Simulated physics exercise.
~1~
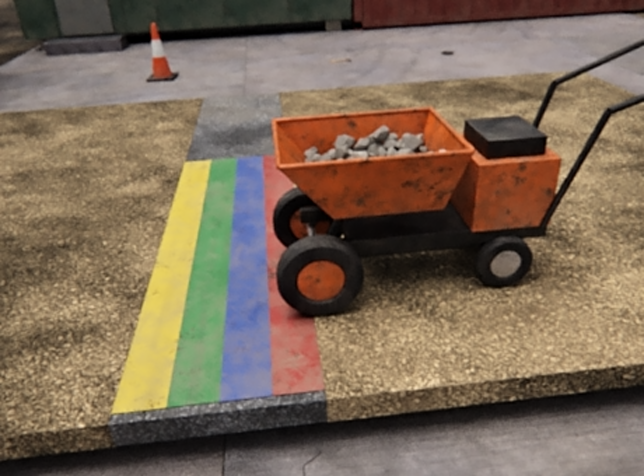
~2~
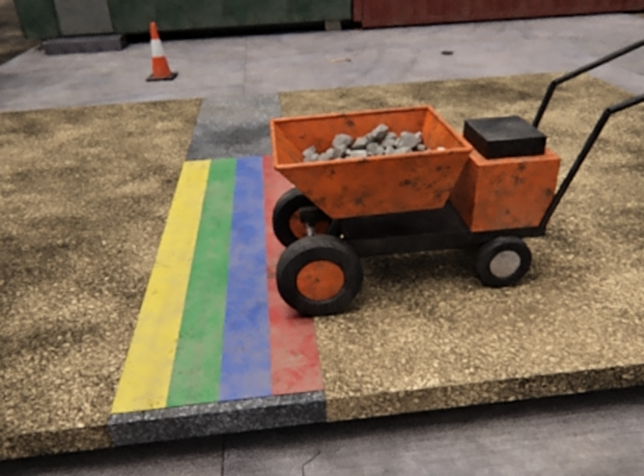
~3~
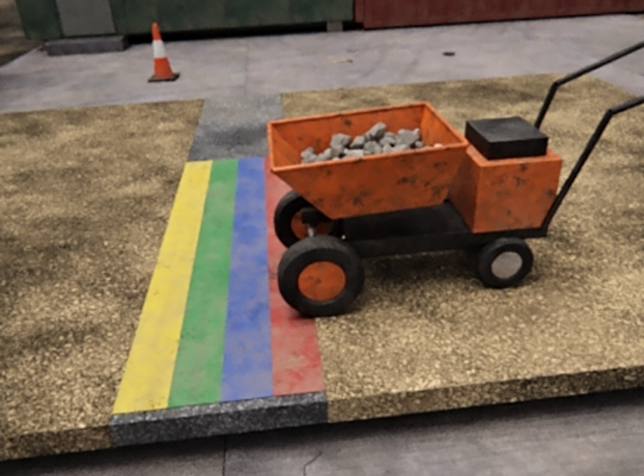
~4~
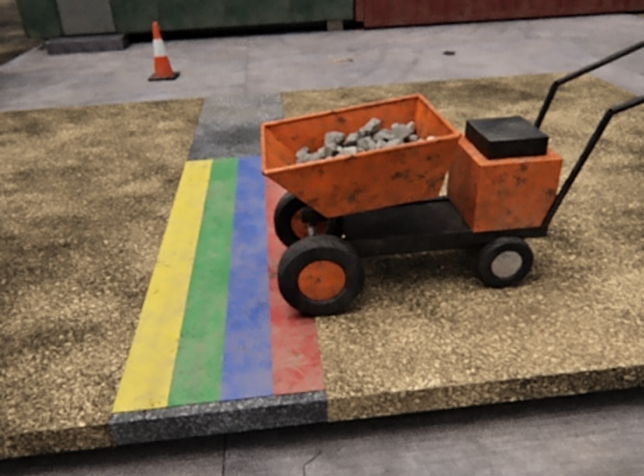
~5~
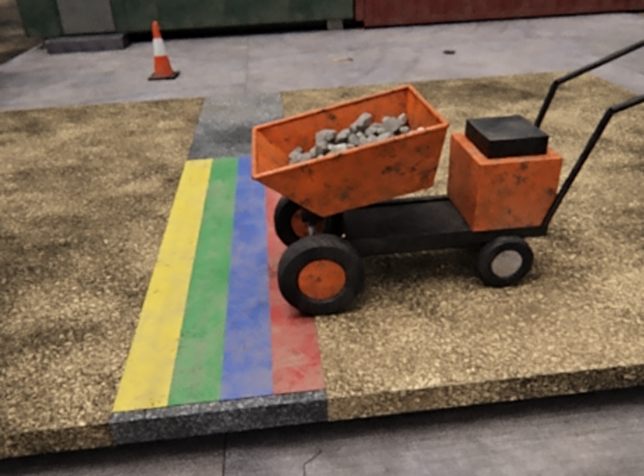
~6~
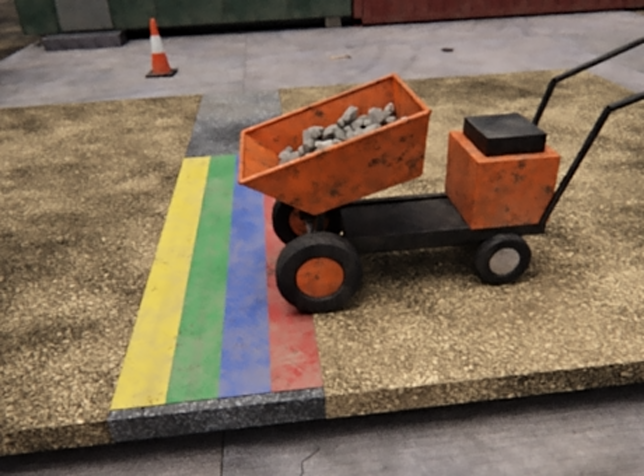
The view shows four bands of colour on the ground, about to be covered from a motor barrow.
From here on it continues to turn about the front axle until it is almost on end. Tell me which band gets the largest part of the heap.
I would say the yellow band gets the largest part.
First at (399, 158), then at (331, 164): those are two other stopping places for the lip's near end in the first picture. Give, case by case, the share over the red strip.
Roughly 30 and 0 percent respectively.
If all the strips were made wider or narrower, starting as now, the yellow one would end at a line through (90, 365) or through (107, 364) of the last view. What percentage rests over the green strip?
I'd say about 40 % for the first and about 30 % for the second.
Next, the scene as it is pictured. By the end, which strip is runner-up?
That would be green, in second.
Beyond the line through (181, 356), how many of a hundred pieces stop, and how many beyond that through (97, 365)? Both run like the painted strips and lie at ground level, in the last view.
80 % and 20 %, in that order.
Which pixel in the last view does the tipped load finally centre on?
Somewhere close to (160, 281) in the last picture.
Shortly afterwards, skip tipped steeply; the whole lot in the skip.
Next, skip tipped right over; near two thirds in the skip; a little over the green strip; near a quarter over the yellow strip; only a few off the paint.
Some moments later, skip tipped right over; a little in the skip; near a quarter over the green strip; near a third over the yellow strip; near a third off the paint.
In the end, skip tipped right over; a little in the skip; none at all over the red strip; none at all over the blue strip; near a quarter over the green strip; near a third over the yellow strip; near a third off the paint.
